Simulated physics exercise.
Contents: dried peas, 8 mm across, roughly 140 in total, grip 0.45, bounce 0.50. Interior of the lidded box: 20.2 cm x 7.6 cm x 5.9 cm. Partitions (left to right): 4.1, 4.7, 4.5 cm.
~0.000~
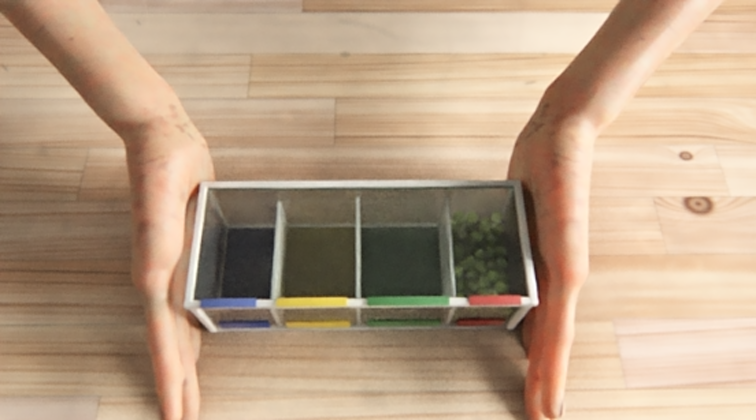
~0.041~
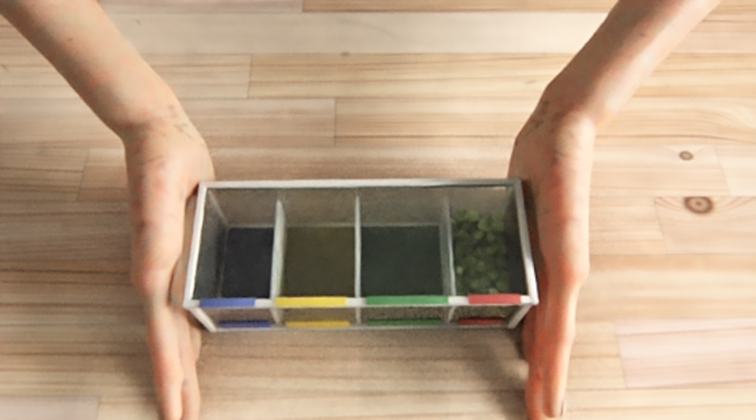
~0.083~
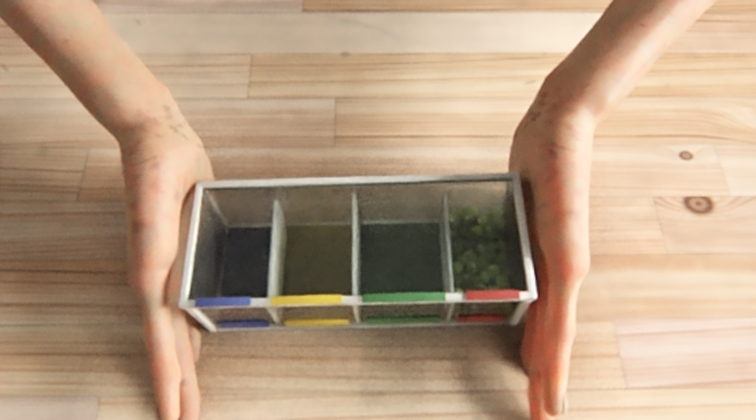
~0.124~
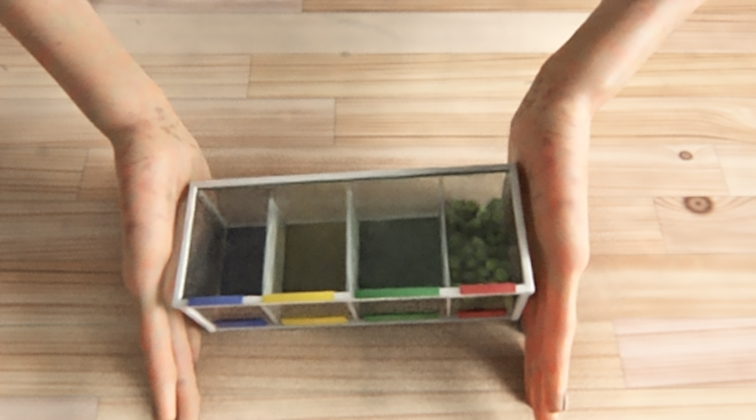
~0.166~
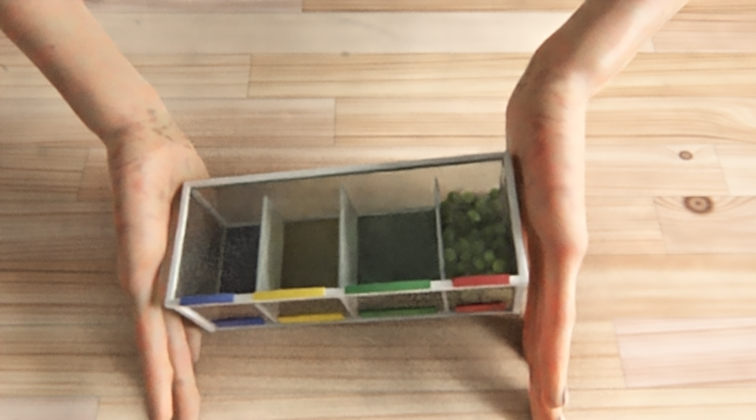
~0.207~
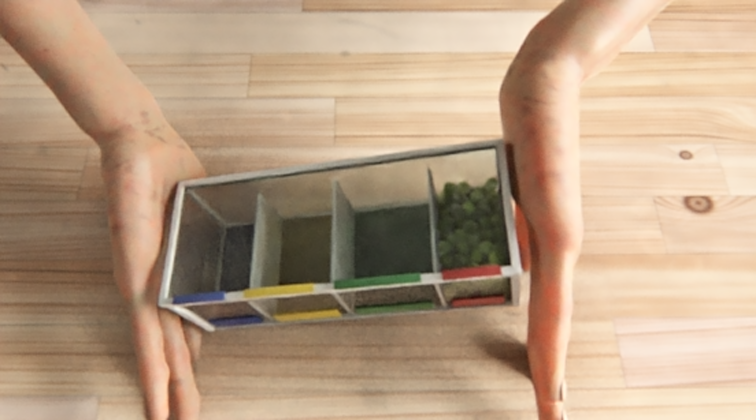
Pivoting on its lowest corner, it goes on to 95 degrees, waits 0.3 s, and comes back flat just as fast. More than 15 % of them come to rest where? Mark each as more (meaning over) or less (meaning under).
Red - more; blue - more; green - less; yellow - less.
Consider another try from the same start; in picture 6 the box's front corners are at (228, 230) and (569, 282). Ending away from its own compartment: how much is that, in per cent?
I'd say close to 0 in a hundred.
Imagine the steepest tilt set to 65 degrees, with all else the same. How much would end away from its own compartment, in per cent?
Estimate: Around 5 %.
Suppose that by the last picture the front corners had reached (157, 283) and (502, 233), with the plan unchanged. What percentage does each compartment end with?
Per cent by compartment: Red 80, blue 10, green 10, yellow 0.
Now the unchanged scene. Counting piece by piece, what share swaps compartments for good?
Result: Roughly 30 %.
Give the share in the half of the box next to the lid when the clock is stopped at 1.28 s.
Share: Approx. 60 %.
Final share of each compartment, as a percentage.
Going by colour, red ends with 70, blue with 20, green with 10 and yellow with 0.
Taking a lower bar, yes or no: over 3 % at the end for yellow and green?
Yellow: False; green: True.
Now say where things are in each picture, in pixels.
The first picture shows box tilt 0 degrees, front corners at (192, 302) and (529, 298); red 100 %.
The second picture shows box tilt 1 degrees, front corners at (191, 302) and (529, 297).
The third picture shows box tilt 3 degrees, front corners at (187, 301) and (528, 293).
The fourth picture shows box tilt 6 degrees, front corners at (181, 301) and (525, 286), lowest corner left back.
The fifth picture shows box tilt 10 degrees, front corners at (174, 300) and (520, 277), lowest corner left back.
The sixth picture shows box tilt 14 degrees, front corners at (167, 300) and (512, 268), lowest corner left back; red 100 %. The box's pace is about 95 degrees a second.
Then, at 1.28 s, tilt 95 degrees; red 80 %, blue 10 %, green 5 %, yellow 5 %.
Then, at 1.99 s, tilt 50 degrees; red 75 %, blue 20 %, green 5 %.
After 2.73 s, tilt 0 degrees; red 70 %, blue 20 %, green 10 %.
In the end, at 3.1 s, red 70 %, blue 20 %, green 10 %, yellow 0 %.
